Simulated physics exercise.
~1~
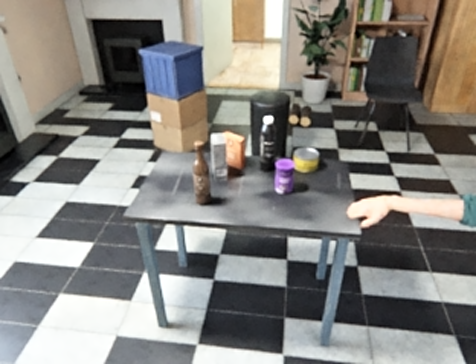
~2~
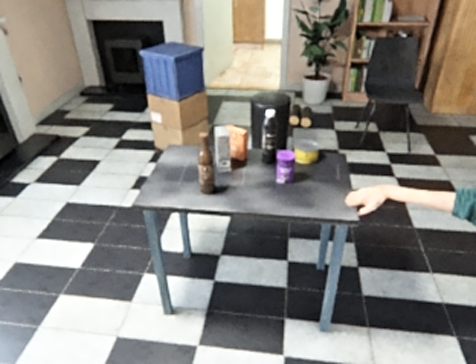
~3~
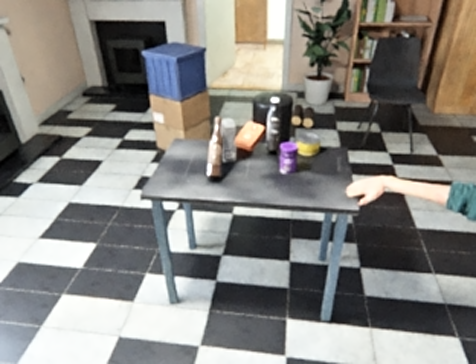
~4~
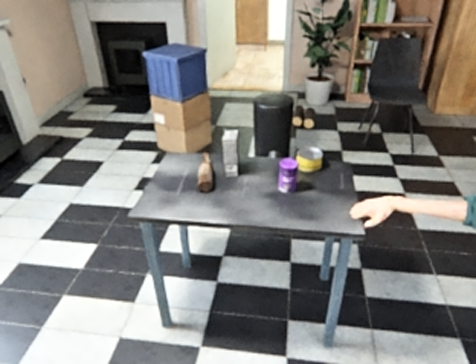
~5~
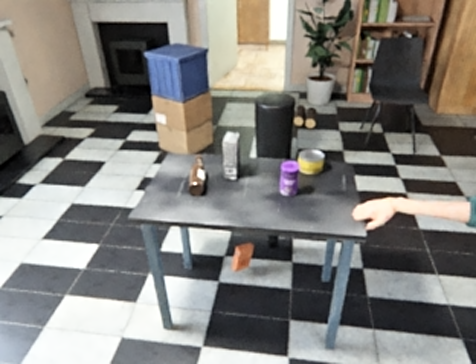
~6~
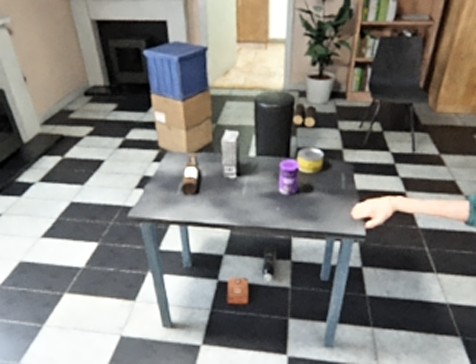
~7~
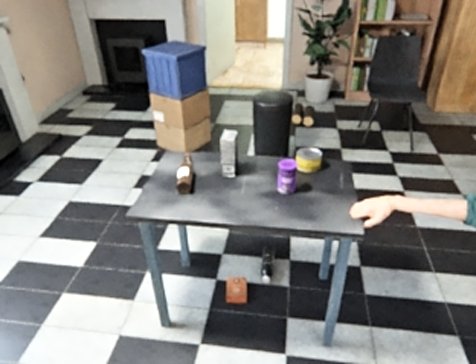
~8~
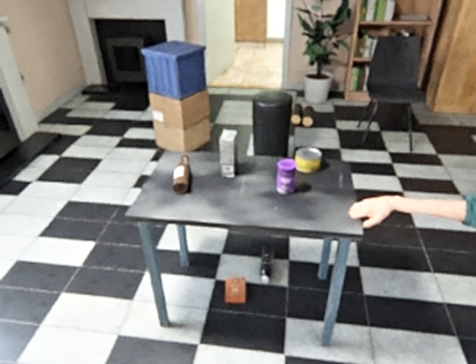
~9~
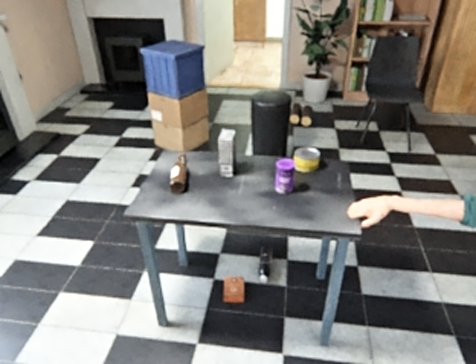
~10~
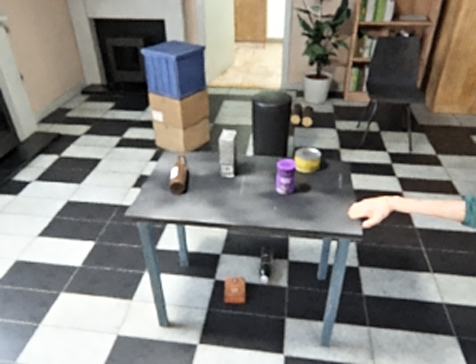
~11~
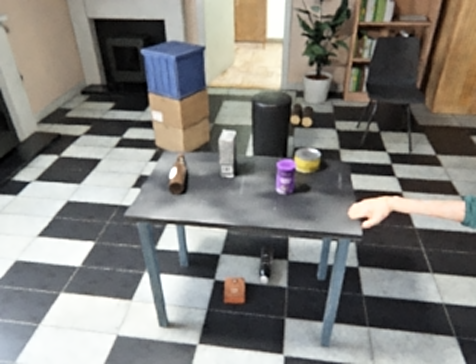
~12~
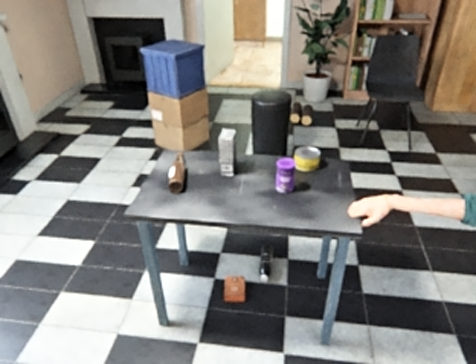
A hand jolts the table, toppling the brown bottle and dropping two items to the floor.
